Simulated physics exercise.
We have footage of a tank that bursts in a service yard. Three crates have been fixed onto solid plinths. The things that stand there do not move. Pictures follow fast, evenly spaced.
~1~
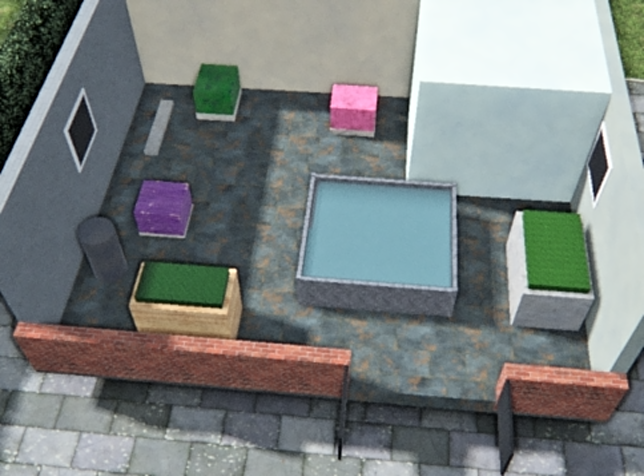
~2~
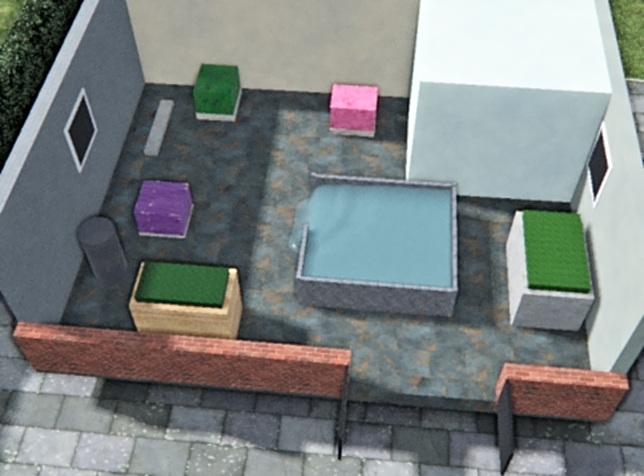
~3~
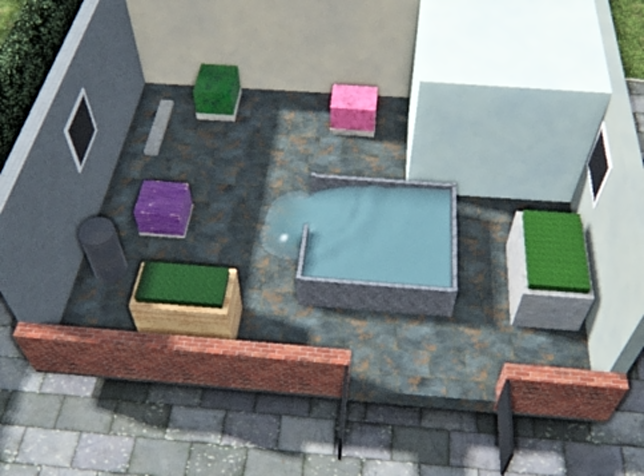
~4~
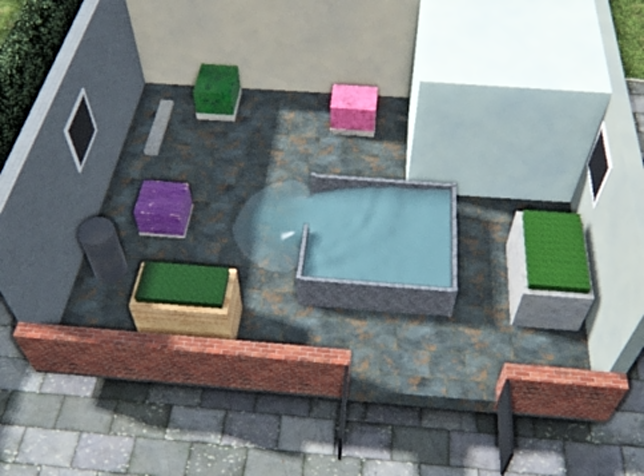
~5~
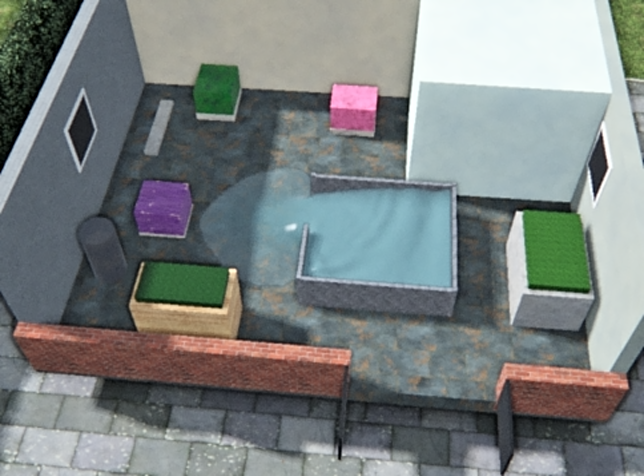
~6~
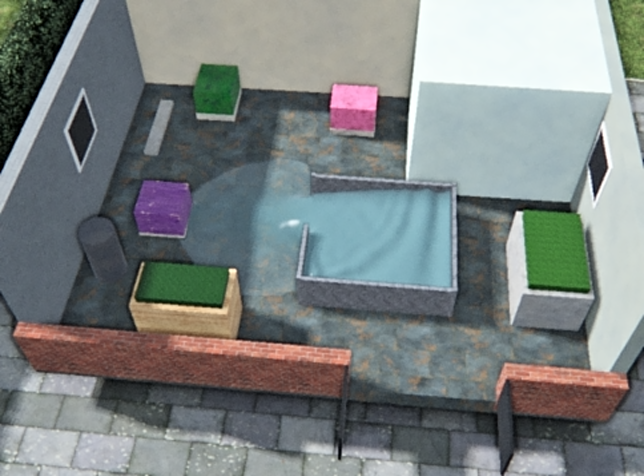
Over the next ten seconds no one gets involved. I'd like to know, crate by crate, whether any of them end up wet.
Here is how they end up: The green crate gets wet; the pink crate is left dry; the purple crate gets wet.
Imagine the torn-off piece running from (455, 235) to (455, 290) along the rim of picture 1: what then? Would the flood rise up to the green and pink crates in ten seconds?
Green: Not reached; pink: Not reached.
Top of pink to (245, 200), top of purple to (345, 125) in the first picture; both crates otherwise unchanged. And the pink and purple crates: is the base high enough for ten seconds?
Looking at both, the pink crate gets submerged, and the purple crate gets submerged.
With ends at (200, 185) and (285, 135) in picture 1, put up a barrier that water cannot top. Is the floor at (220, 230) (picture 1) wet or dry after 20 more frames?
By then the spot is wetted.
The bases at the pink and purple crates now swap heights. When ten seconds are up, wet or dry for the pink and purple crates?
Well, the pink crate crate gets reached, and the purple crate crate gets reached.
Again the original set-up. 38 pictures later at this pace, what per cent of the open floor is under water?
I'd say close to 70 per cent.
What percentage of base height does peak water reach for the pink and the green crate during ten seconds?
Taking them in the order asked, 70 percent and 200 percent.
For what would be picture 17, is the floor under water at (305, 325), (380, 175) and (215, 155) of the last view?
One after the other: Clear, not flooded, flooded.
A moment on, water covers 30 % of the floor; the green crate not reached, the pink crate not reached, the purple crate water round its plinth.
Next, water covers 40 % of the floor; the green crate water round its plinth, the pink crate not reached, the purple crate water round its plinth.
Then, water covers 50 % of the floor; the green crate water round its plinth, the pink crate not reached, the purple crate water round its plinth.
Later, water covers 70 % of the floor; the green crate water round its plinth, the pink crate water round its plinth, the purple crate water round its plinth.
In the end, water covers 90 % of the floor; the green crate was topped, the pink crate stayed above the water, the purple crate was topped.
